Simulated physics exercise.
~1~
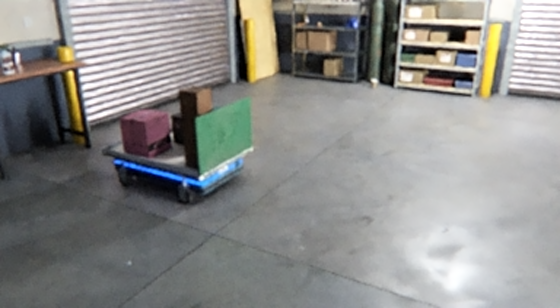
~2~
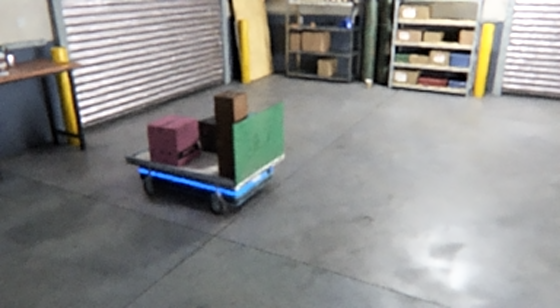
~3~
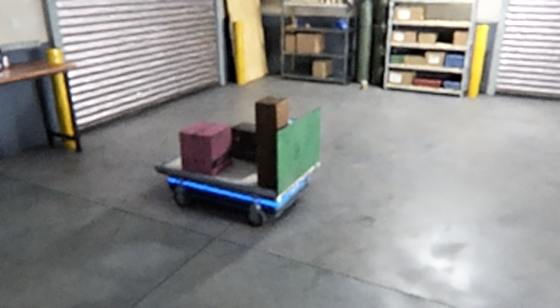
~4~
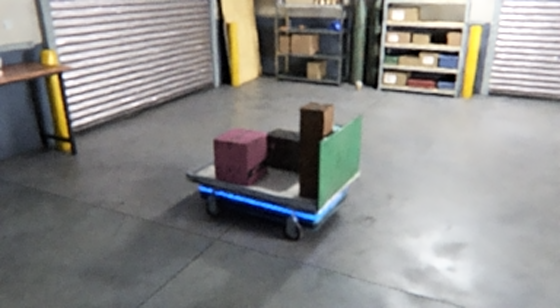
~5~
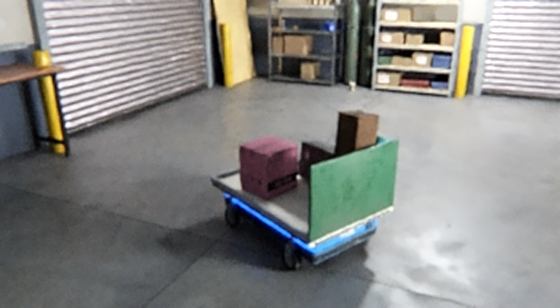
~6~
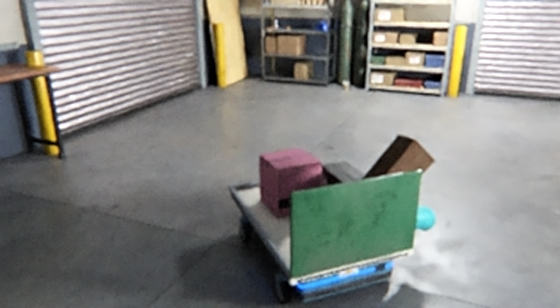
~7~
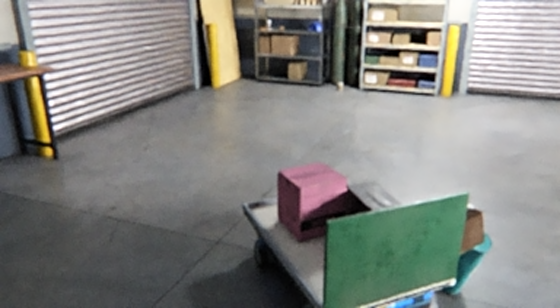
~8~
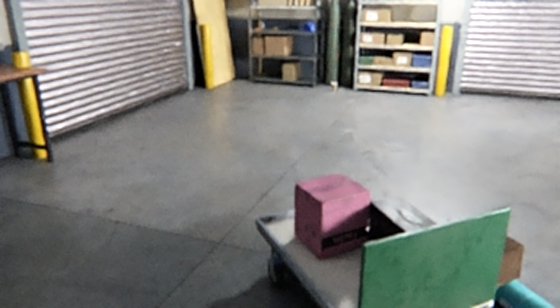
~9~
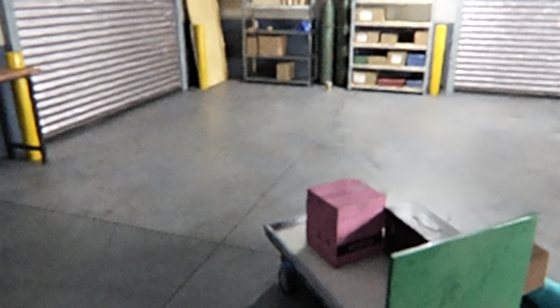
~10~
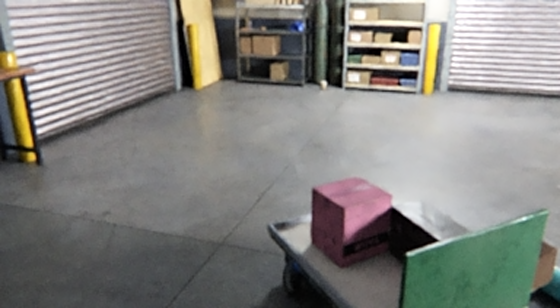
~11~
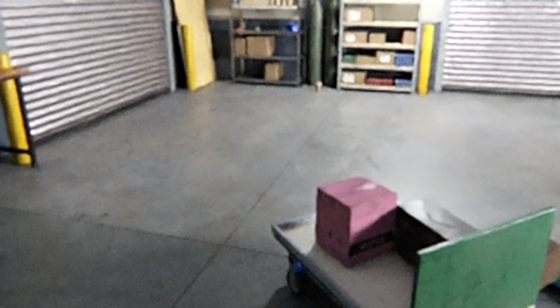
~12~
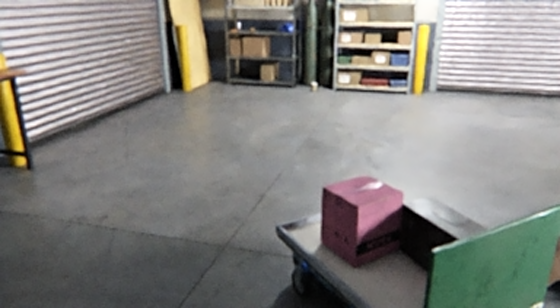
A flat cart with a blue-lit edge, seen from slightly above, rolls across the grey floor of a warehouse with roller shutters, shelves and yellow posts behind. It carries a pink box, a tall brown box and a dark case behind an upright green board. The cart moves right and closer, then turns toward the viewer. As it turns, the brown box tips over toward the right side, and a turquoise canister appears there, tumbling off. The cart slows near the lower right corner, with the pink box and dark case still aboard and the canister out of sight.
